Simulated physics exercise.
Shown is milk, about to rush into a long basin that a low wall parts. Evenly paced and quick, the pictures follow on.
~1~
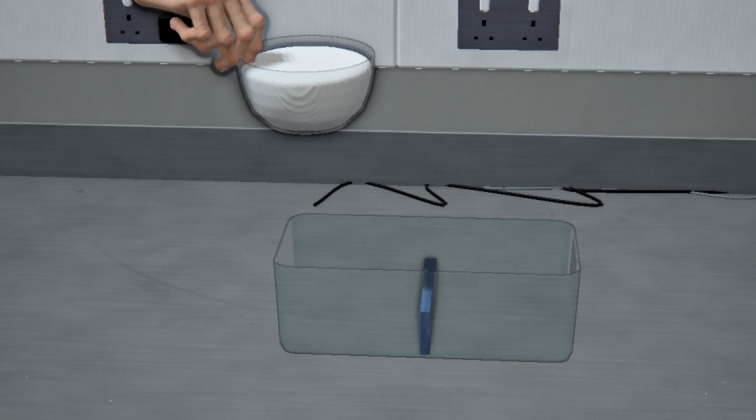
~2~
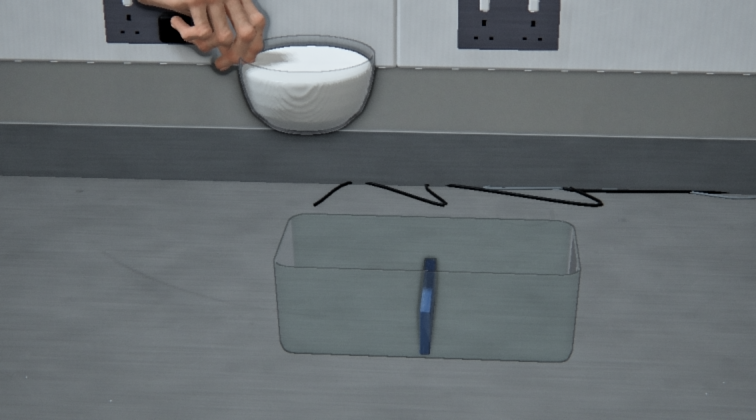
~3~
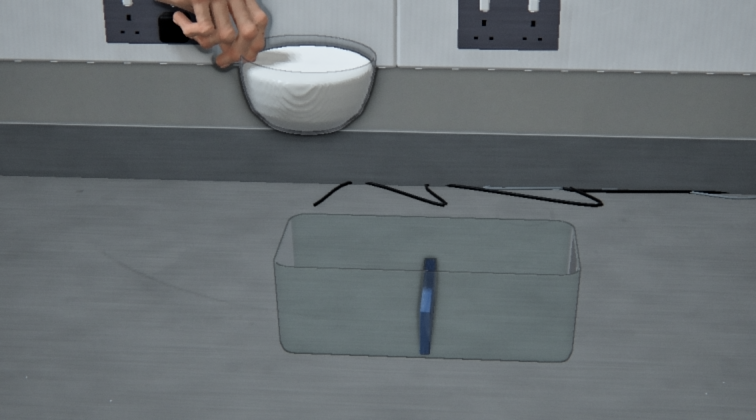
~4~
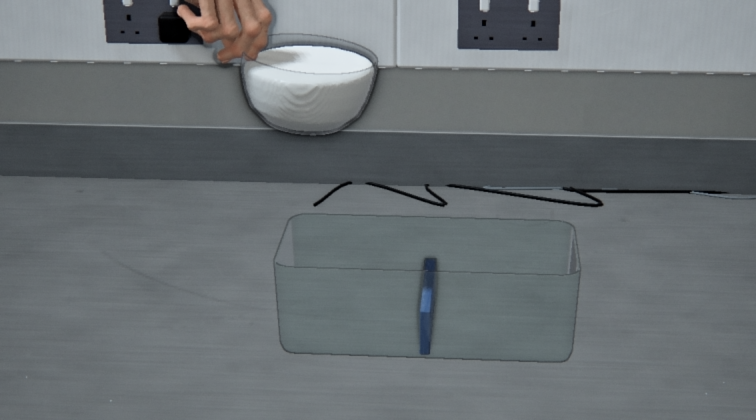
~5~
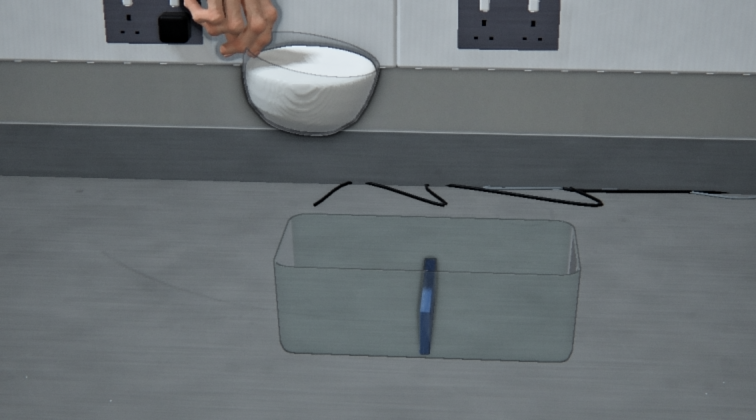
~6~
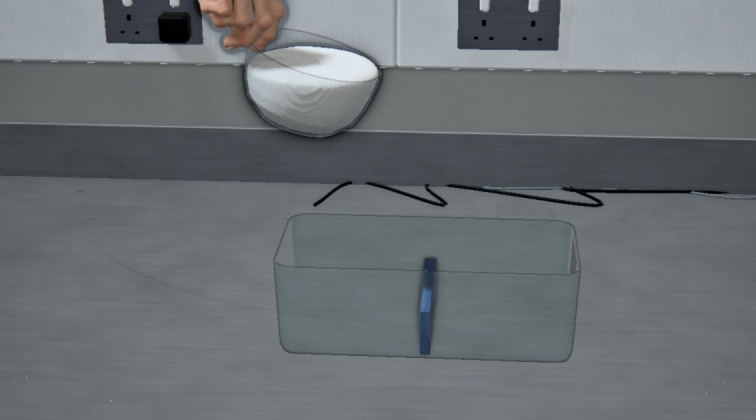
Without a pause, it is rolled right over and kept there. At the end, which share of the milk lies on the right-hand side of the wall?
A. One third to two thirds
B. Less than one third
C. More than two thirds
A.
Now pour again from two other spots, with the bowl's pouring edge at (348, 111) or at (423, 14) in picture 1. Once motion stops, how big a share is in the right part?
Roughly 10 in a hundred the first time and 85 in a hundred the second.
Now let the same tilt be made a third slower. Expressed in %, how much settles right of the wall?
Some 65 per cent.
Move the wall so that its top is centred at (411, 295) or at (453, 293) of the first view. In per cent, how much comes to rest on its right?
The first one comes to 70 percent, while the second comes to 30 percent.
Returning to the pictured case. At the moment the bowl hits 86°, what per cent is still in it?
Some 35 in a hundred has yet to spill out.
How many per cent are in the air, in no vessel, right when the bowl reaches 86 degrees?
Some 50 per cent, I'd say.
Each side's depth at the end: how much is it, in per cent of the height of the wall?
The left reads 30 in a hundred and the right 40 in a hundred.
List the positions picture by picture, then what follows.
It leans 0°; its right rim is at (373, 56); the milk meets the walls at (243, 62) and (372, 64); the long basin's rim runs from (282, 240) to (577, 249); the wall's top is at (428, 285), in the first picture.
It leans 1°; its right rim is at (374, 57); the milk meets the walls at (244, 61) and (372, 64), in the second picture.
It leans 3°; its right rim is at (375, 59); the milk meets the walls at (244, 60) and (373, 65), in the third picture.
It leans 6°; its right rim is at (376, 63); the milk meets the walls at (246, 59) and (373, 66), in the fourth picture.
It leans 11°; its right rim is at (378, 69); the milk meets the walls at (248, 59) and (376, 68), in the fifth picture.
It leans 16°; its right rim is at (380, 76); the milk meets the walls at (250, 60) and (379, 69), in the sixth picture.
A moment on, the bowl is tipped on its side and 33 per cent is still to pour, 2 is left of the wall and 14 right of it.
Next, the bowl is tipped right over and 0 per cent is still to pour, 37 is left of the wall and 55 right of it.
Then the bowl is tipped right over and 0 per cent is still to pour, 41 is left of the wall and 56 right of it.
Later the bowl is tipped right over and 0 per cent is still to pour, 42 is left of the wall and 56 right of it.
Finally, 42 per cent lies left of the wall, 56 right of it and 3 outside.
